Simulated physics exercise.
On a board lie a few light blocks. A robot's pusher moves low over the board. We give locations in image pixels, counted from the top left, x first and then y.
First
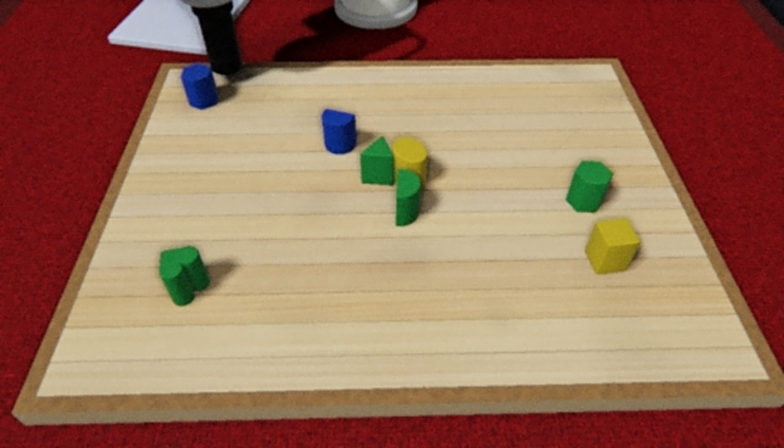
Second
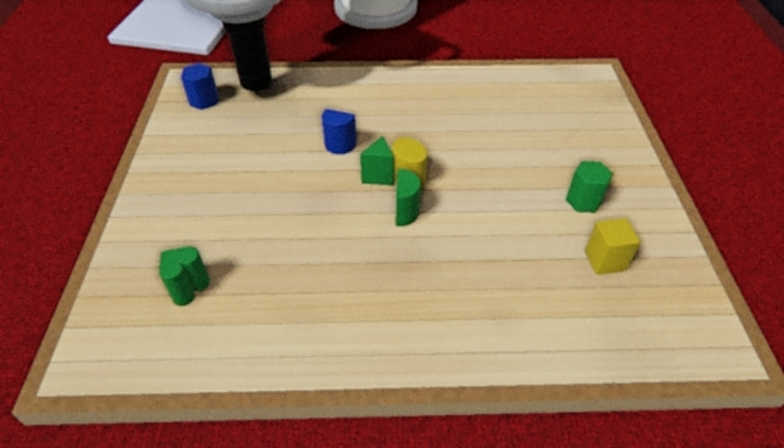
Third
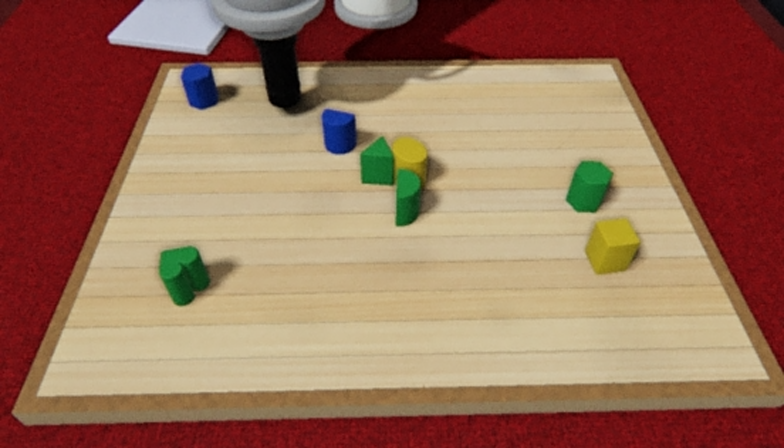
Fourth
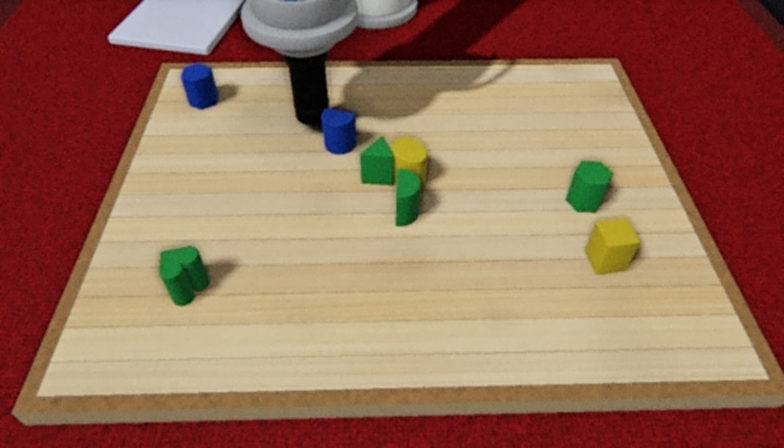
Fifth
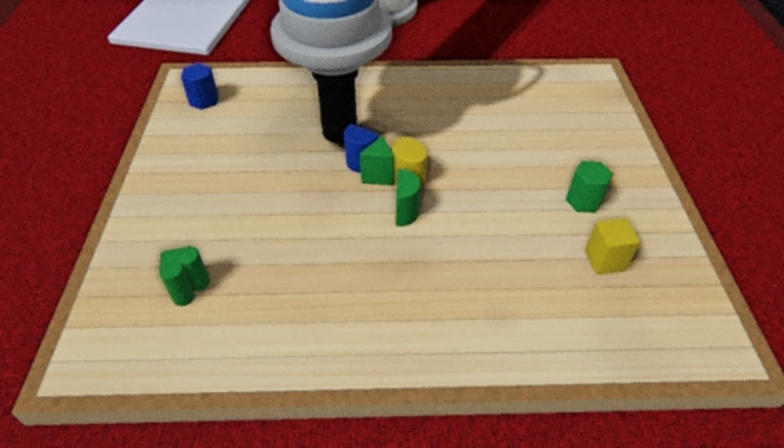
The clip opens on a wooden board scattered with blue, green and yellow blocks, with a robot's black pusher near the upper left. The pusher moves down and to the right while the blocks stay still, then nudges a blue block a short way toward the green triangular one.
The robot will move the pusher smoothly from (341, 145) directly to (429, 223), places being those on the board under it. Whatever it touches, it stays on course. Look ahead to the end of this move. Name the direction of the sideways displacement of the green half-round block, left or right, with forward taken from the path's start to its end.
So, looking from the first point of the path to the last, the green half-round block moves rightwards.
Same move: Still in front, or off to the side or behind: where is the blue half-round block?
It rides in front to the end.
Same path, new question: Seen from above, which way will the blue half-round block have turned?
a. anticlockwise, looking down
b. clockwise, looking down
Answer: A.
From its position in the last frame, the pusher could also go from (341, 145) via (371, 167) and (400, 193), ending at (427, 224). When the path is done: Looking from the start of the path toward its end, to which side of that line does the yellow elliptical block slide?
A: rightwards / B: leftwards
Letter B.
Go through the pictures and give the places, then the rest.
Lower end of the pusher (227, 67), tops of blocks, blue half-round block (337, 116), green triangular piece (379, 148), green half-round block (407, 182), yellow elliptical block (410, 149), in the first picture.
Pusher (257, 83), blocks as before, in the second picture.
Pusher (285, 99), blocks as before, in the third picture.
Pusher (313, 116), blocks as before, in the fourth picture.
Pusher (340, 133), blue half-round block (359, 134), green triangular piece (379, 148), green half-round block (407, 182), yellow elliptical block (410, 149), in the fifth picture.
On the path given first. One third of the way, pusher (368, 157); blue half-round block (389, 160); green triangular piece (410, 174); green half-round block (416, 198), turned 35° clockwise; yellow elliptical block (422, 152), turned 30° anticlockwise.
Two thirds of the way, pusher (398, 184); blue half-round block (430, 185), turned 25° anticlockwise; green triangular piece (455, 196); green half-round block (423, 207), turned 100° clockwise; yellow elliptical block (436, 155), turned 65° anticlockwise.
At the end, pusher (430, 212); blue half-round block (467, 204), turned 65° anticlockwise; green triangular piece (497, 209); green half-round block (426, 216), turned 105° clockwise; yellow elliptical block (443, 159), turned 95° anticlockwise.
